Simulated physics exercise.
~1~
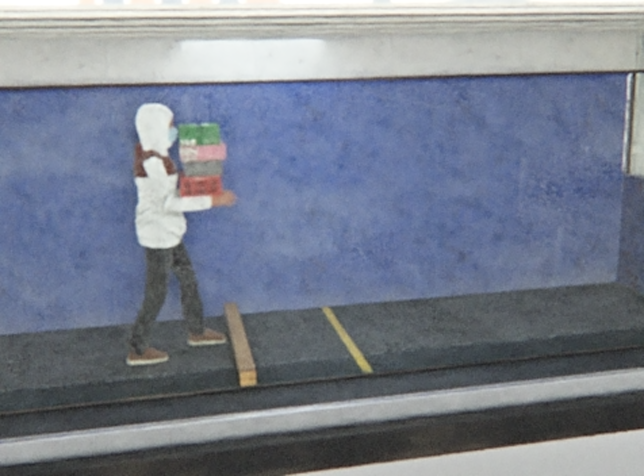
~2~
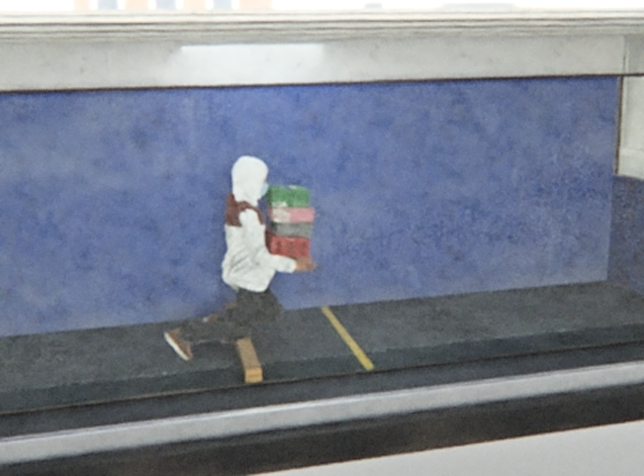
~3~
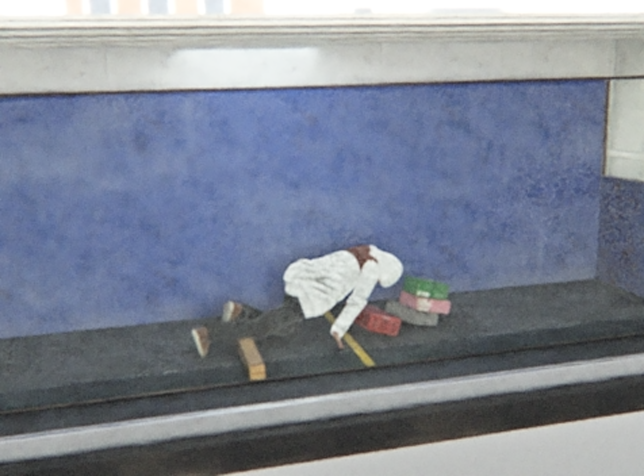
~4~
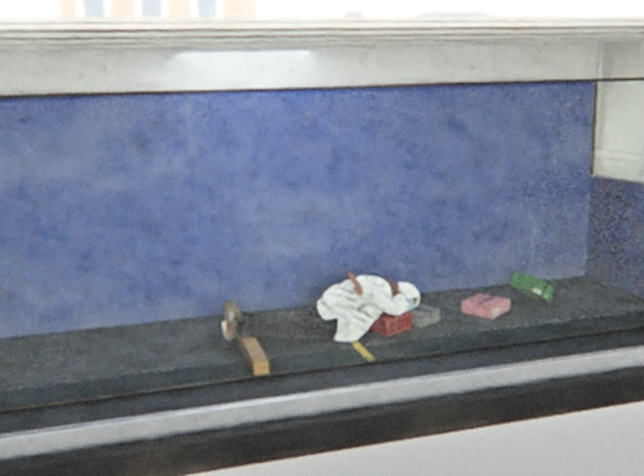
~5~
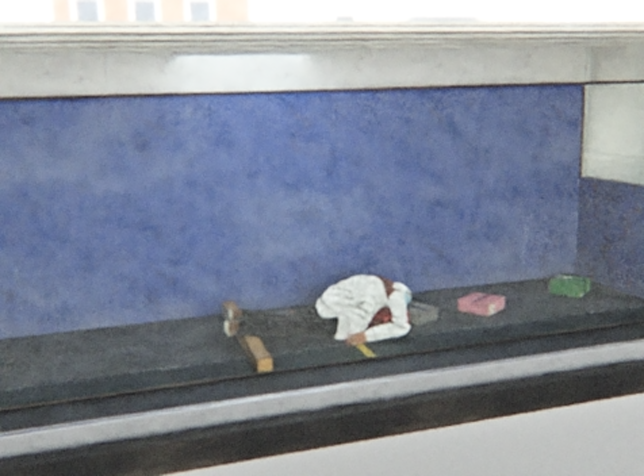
A hooded courier carrying stacked parcels trips over a rail and sprawls, scattering them rightward.
